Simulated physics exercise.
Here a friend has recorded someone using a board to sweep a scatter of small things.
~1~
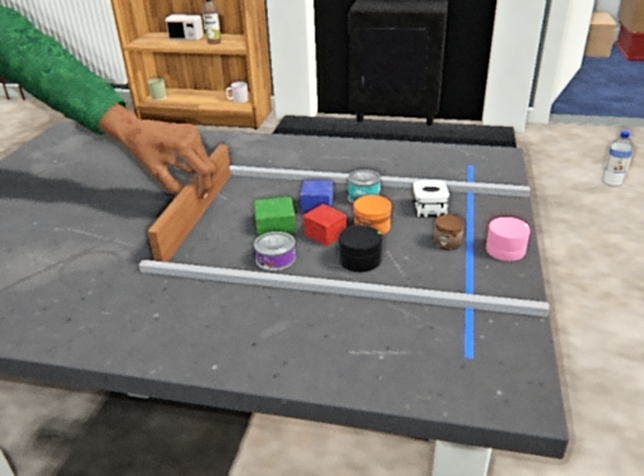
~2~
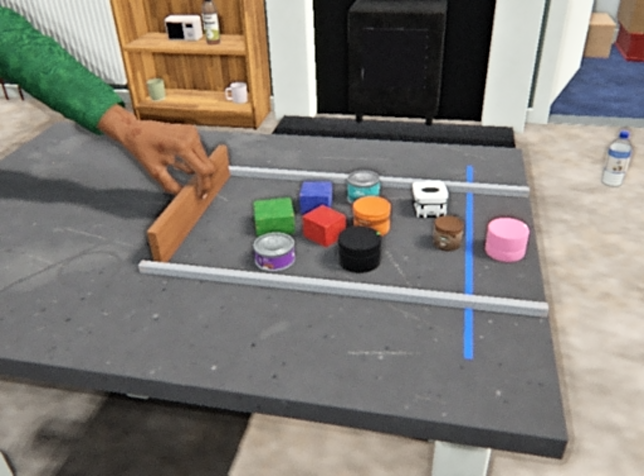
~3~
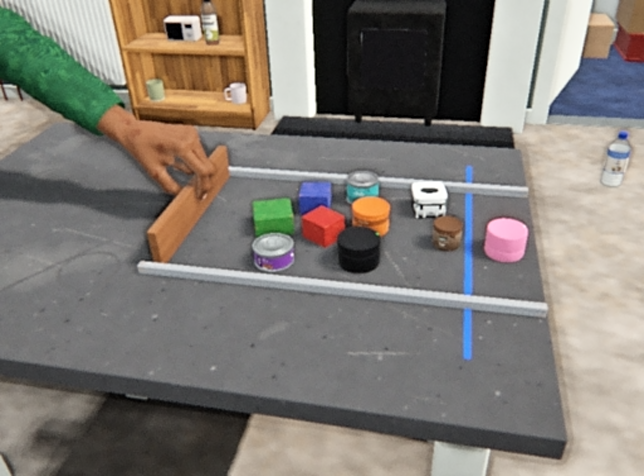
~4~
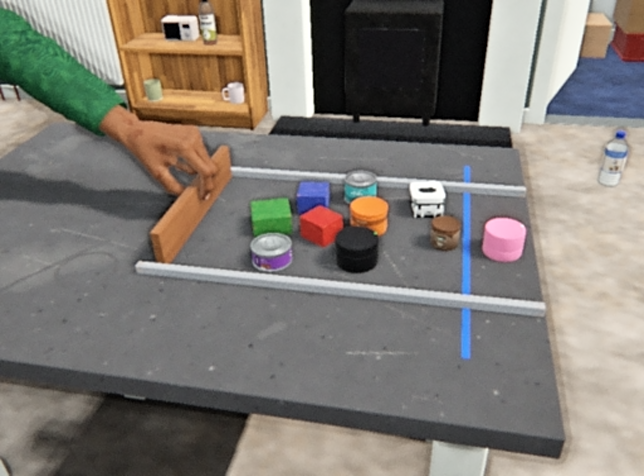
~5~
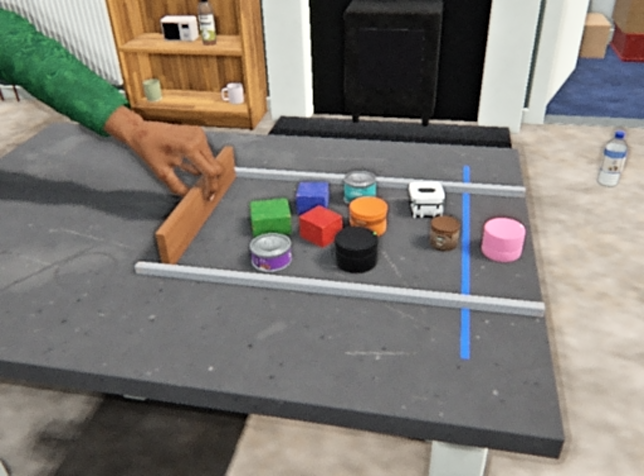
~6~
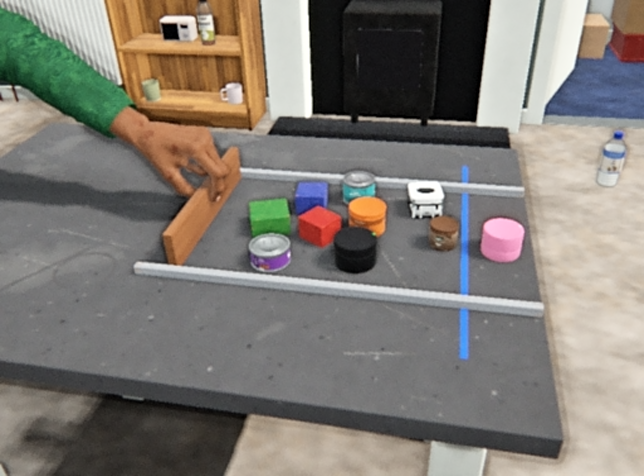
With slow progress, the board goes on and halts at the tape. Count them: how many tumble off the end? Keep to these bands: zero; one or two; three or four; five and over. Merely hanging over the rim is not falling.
That gives one or two.
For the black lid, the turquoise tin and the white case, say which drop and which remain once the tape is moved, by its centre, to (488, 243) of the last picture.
Black lid goes off, turquoise tin stays put, white case goes off.
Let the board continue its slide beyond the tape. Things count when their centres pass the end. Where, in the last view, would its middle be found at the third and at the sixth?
At (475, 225) for the third, at (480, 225) for the sixth.
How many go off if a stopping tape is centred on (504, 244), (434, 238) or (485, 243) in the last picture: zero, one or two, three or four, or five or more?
Five or over; just one or two; five or over.
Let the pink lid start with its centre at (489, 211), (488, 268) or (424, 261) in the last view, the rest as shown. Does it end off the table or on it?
Place by place, it goes down, goes down, goes down.
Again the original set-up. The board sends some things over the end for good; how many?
2.
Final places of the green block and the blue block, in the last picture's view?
The green block ends up near (486, 239), and the blue block near (481, 213).
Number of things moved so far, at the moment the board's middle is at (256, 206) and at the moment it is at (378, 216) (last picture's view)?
The count reaches 1 first and 9 second.
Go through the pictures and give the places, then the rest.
In the first picture, pink lid (507, 239); brown tub (449, 233); white case (430, 199); board (195, 199); tape (470, 240).
In the second picture, brown tub (448, 234); turquoise tin (363, 189).
In the third picture, white case (429, 200); green block (273, 218).
In the fourth picture, pink lid (504, 240); orange tub (369, 217).
In the fifth picture, brown tub (444, 234); board (201, 201).
In the sixth picture, pink lid (502, 240); brown tub (443, 234); white case (425, 200); board (208, 202); tape (465, 241).
Soon after, none off yet; pink lid at rest near (502, 240); brown tub at rest near (443, 234); white case at rest near (425, 200).
Then, none off yet; pink lid at rest near (504, 240); brown tub moved about its own width near (470, 236); white case moved a little near (444, 199).
At rest, the number that fall off is one or two; fallen, brown tub and pink lid.
